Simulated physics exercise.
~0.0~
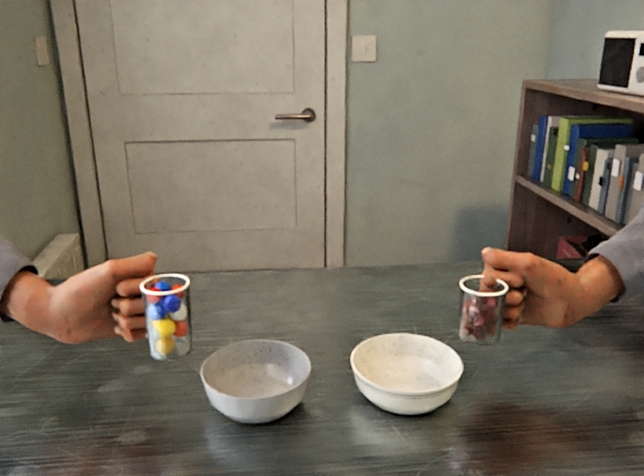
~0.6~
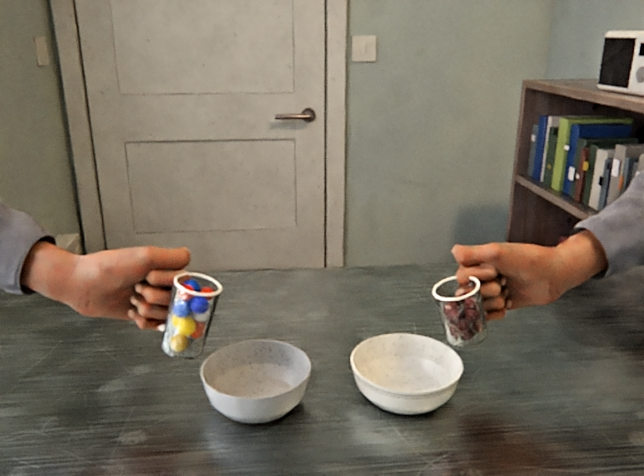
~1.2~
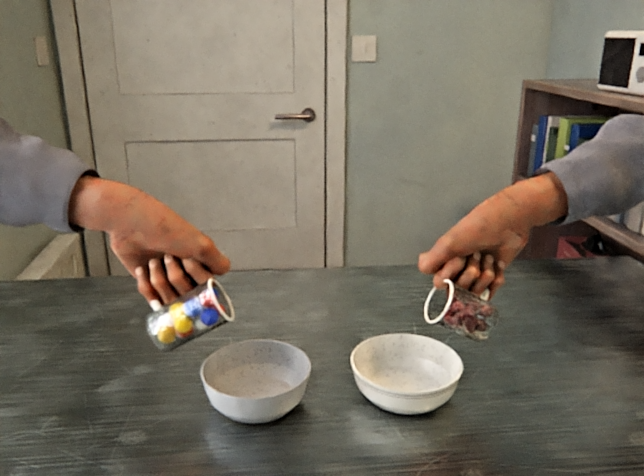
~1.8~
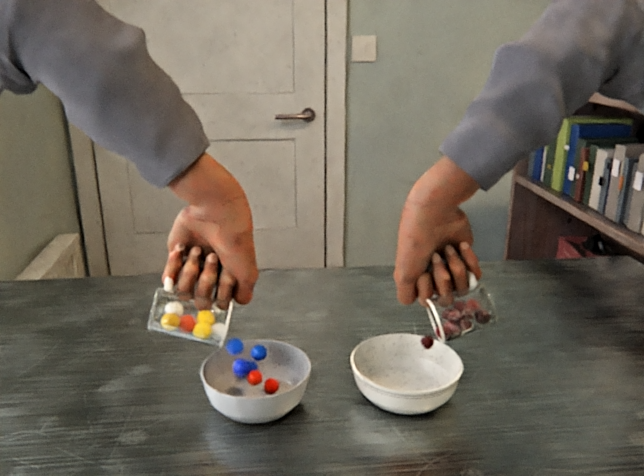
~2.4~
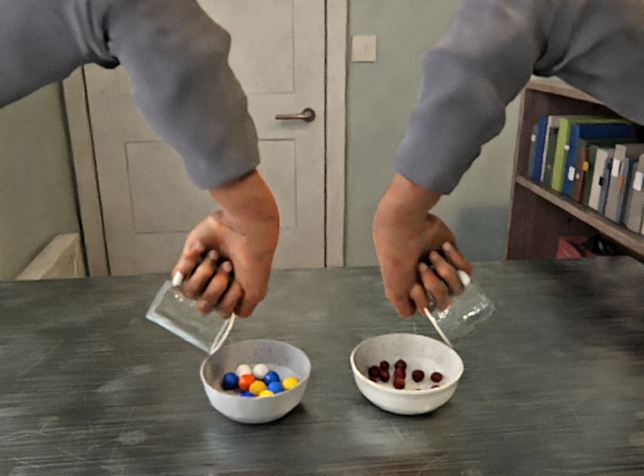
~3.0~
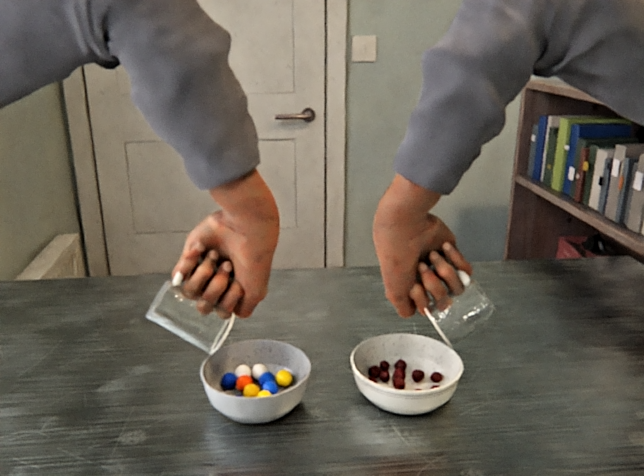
Two hands in grey sleeves hold clear cups above a pair of low, pale bowls on a dark counter, the left cup filled with colourful balls and the right with small dark red ones. Both hands move inward and begin to tilt the cups. The cups tip onto their sides, and the left balls start tumbling into their bowl while only a little of the right cupful slips out. The hands turn the cups further over until both are empty. At the end, every ball rests inside its bowl, with none on the counter.
